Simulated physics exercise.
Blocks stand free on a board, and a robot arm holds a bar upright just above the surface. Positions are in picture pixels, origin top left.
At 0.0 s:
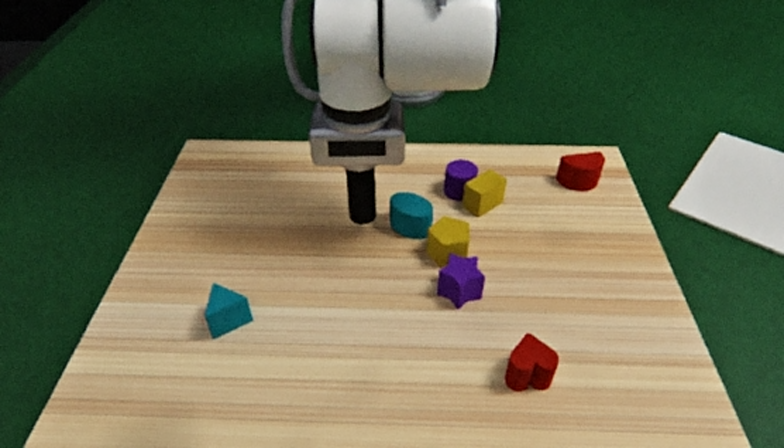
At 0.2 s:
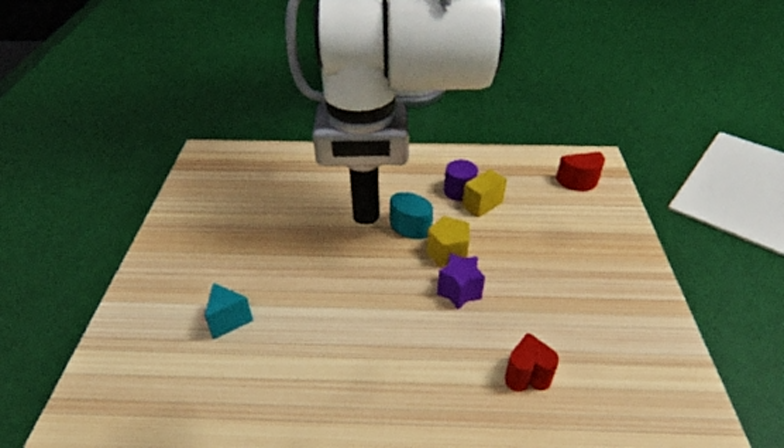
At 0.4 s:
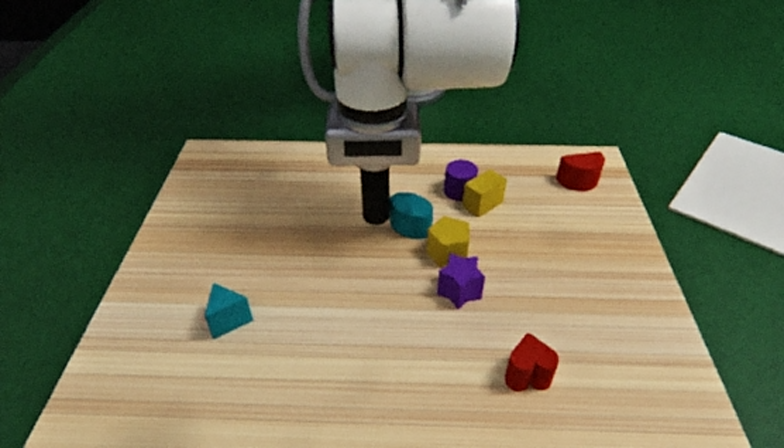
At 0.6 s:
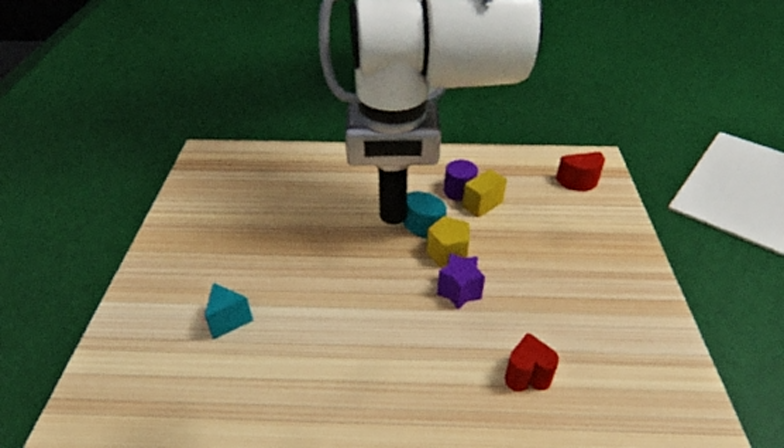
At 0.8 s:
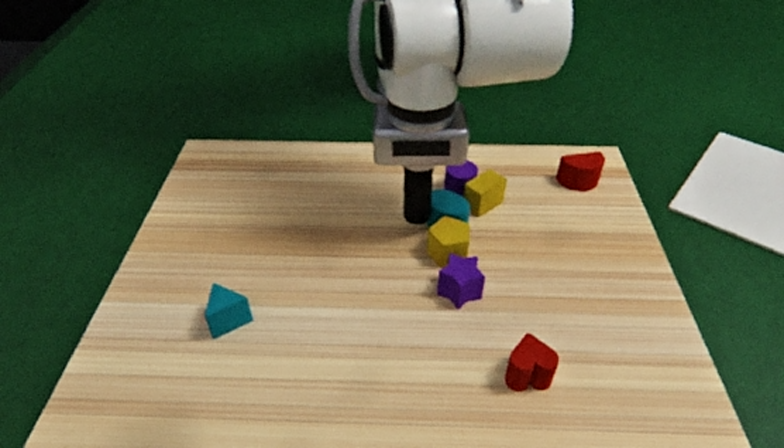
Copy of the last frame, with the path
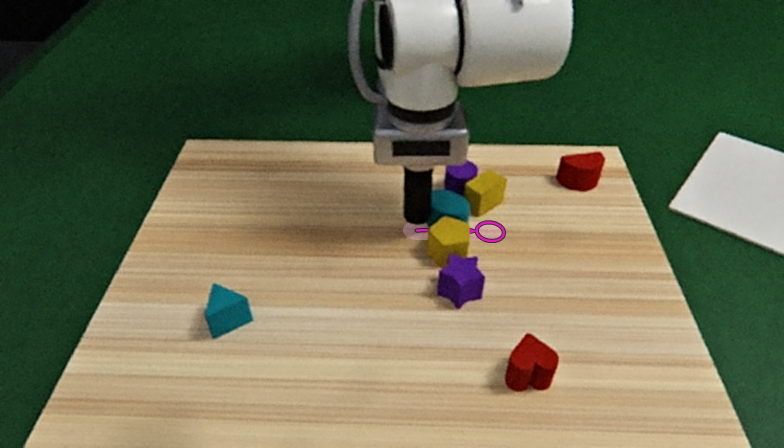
The robot arm moved its black bar right across the wooden board and pushed the turquoise block a short way toward the purple and yellow blocks, while the other blocks stayed where they were.
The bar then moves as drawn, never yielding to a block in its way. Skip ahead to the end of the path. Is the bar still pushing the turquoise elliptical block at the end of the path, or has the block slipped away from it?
Held in front.
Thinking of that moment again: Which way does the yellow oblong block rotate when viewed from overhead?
Looking down, it rotates anti-clockwise.
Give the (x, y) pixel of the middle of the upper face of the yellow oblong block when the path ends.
It comes to (506, 174).
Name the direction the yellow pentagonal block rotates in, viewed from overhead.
It goes round the way clock hands do.
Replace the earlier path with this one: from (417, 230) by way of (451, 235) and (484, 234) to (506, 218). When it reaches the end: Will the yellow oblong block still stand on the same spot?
I believe not.
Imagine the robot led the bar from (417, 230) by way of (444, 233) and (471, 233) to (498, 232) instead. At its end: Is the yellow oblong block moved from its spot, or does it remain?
It will end up elsewhere.
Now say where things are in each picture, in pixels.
In the first picture, lower end of the bar (363, 216), tops of blocks, turquoise elliptical block (411, 203), yellow pentagonal block (451, 230), purple circular block (462, 168), yellow oblong block (486, 181).
In the second picture, bar (366, 216), blocks as before.
In the third picture, bar (376, 216), blocks as before.
In the fourth picture, bar (393, 216), turquoise elliptical block (425, 202).
In the fifth picture, bar (417, 216), turquoise elliptical block (448, 201), yellow pentagonal block (451, 230), purple circular block (462, 168), yellow oblong block (486, 181).
The drawn path runs from (417, 230) directly to (490, 232).
What follows on the original path. Halfway along, bar (455, 216); turquoise elliptical block (485, 200); yellow pentagonal block (458, 231), turned 30° clockwise; yellow oblong block (495, 179), turned 30° anticlockwise.
At the end, bar (493, 217); turquoise elliptical block (519, 196), turned 25° anticlockwise; yellow pentagonal block (460, 231), turned 35° clockwise; purple circular block not moved; yellow oblong block (506, 174), turned 55° anticlockwise.
